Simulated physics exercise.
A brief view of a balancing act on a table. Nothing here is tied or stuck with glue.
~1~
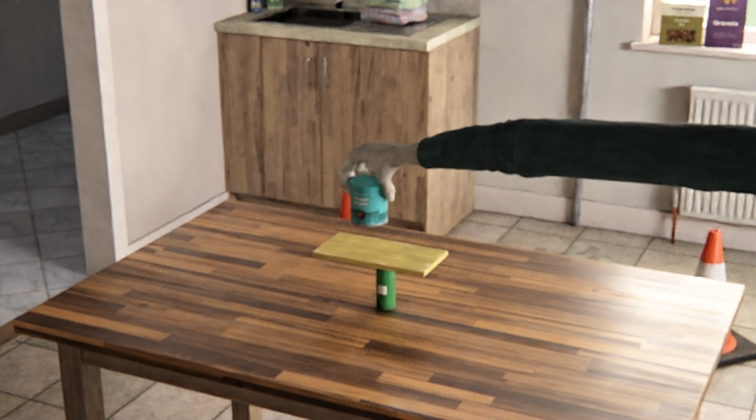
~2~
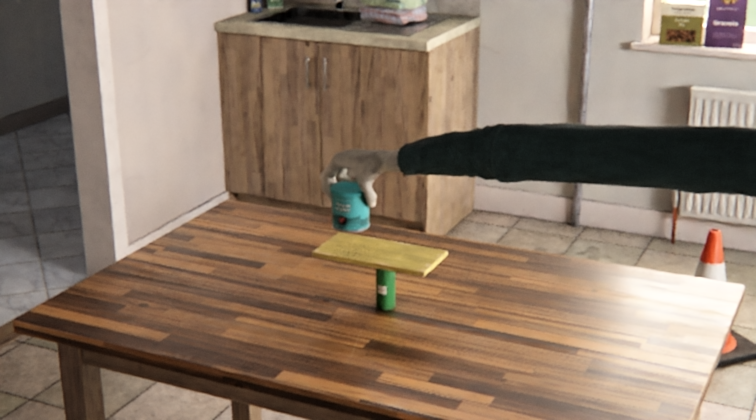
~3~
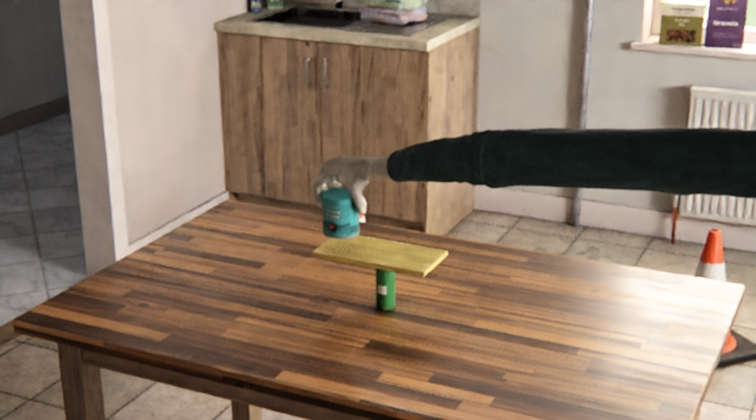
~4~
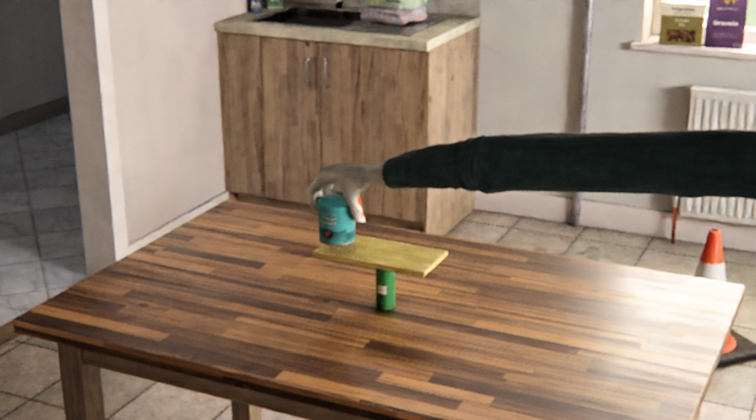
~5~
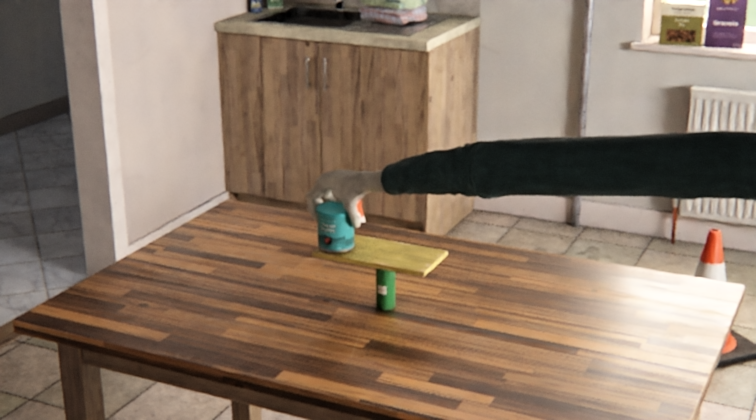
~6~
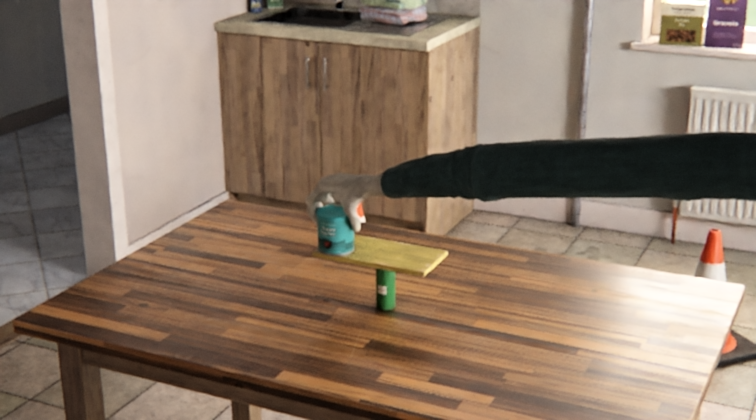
A gloved hand in a dark sleeve carried a turquoise tin left and down, then set it on the left end of a yellow board balanced on a green shaker, keeping hold of it.
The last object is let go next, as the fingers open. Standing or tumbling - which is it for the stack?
The stack does not carry the load.
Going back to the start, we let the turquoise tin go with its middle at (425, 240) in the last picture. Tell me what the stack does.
Topples.
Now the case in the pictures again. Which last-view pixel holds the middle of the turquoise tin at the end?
It finishes at about (292, 284).
Then, 0.30 s past the last view, turquoise tin now fallen; yellow board rocked 48° from its first pose.
Then, 0.50 s past the last view, yellow board now fallen; green shaker rocked 25° from its first pose.
Then, 0.60 s past the last view, green shaker now fallen.
Then, 0.90 s past the last view, things are still on the move.
Finally, fallen, green shaker, yellow board and turquoise tin. Final places as the last picture's camera would see them, turquoise tin near (292, 283). The stack loses its balance.
